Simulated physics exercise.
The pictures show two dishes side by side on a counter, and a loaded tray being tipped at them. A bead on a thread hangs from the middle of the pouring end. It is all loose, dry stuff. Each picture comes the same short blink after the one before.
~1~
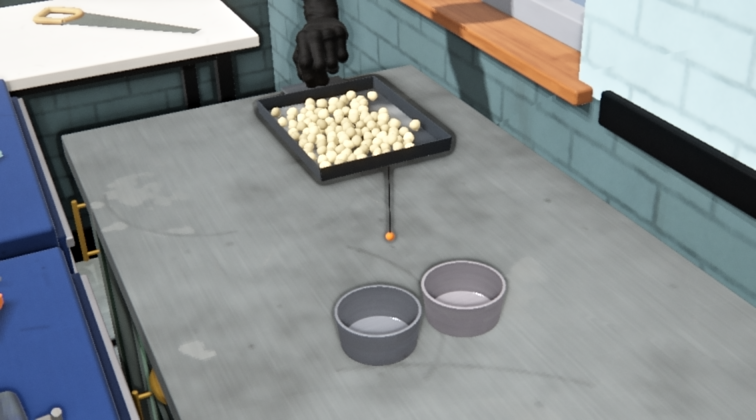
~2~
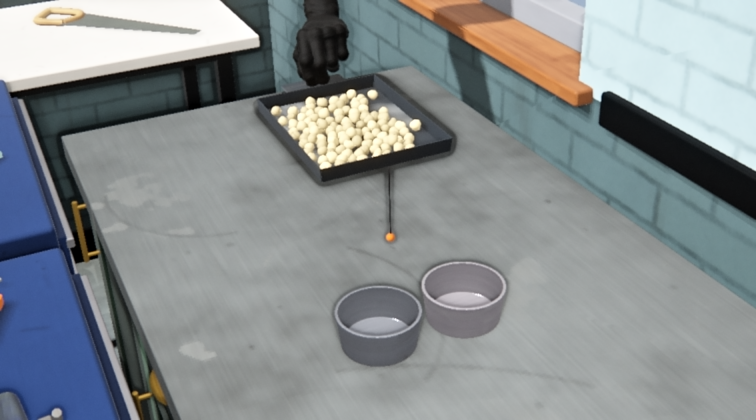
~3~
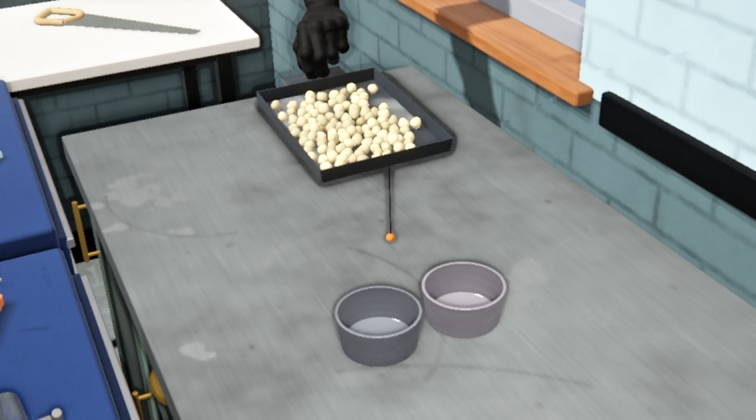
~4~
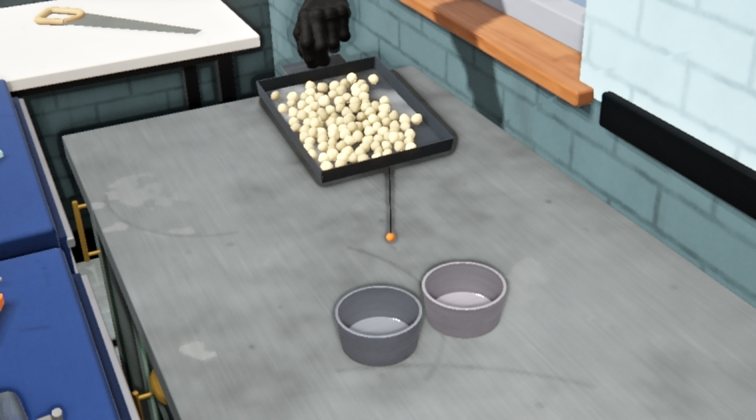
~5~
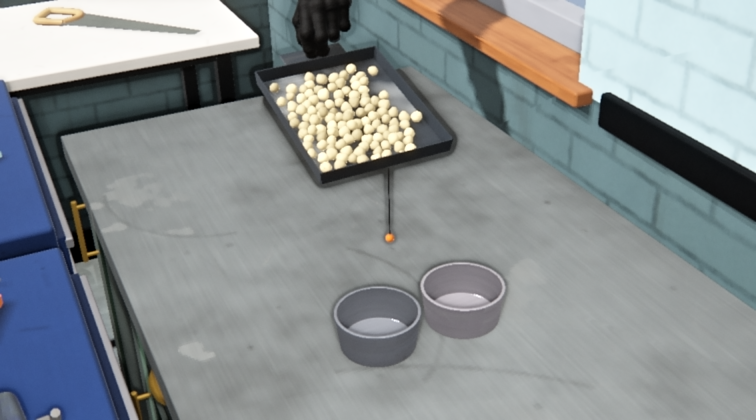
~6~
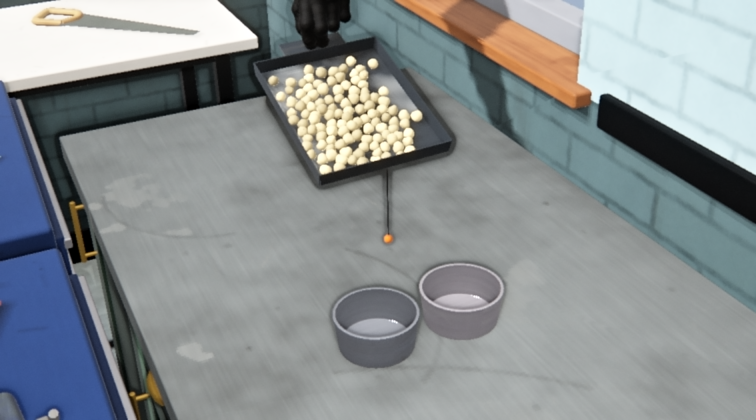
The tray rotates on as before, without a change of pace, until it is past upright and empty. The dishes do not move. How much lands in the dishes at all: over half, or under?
The two hold under half of the load.
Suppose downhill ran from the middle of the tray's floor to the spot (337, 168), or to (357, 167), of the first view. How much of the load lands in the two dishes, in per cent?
Near 0 % and 10 %.
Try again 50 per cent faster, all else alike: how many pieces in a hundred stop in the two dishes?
About 50 per cent.
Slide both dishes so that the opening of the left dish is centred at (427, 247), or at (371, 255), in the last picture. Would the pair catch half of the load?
One: The smaller part. Two: Under half.
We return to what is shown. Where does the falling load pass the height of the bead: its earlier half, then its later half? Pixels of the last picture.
Around (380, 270) and then (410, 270).
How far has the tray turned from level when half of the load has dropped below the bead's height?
Around 115° of tilt.
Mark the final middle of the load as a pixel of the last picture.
Near (394, 313).
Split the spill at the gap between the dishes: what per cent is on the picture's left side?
It comes to 80 per cent or so.
Just after the last frame, tray tipped steeply; almost all on the tray; just a few in the air.
A moment on, tray tipped right over; almost all on the tray; just a few outside both.
Further on, tray tipped past a quarter turn; roughly a quarter in the left dish; roughly a quarter in the right dish; roughly two thirds outside both.
When it is over, tray tipped past a quarter turn; roughly a quarter in the left dish; roughly a quarter in the right dish; roughly two thirds outside both.
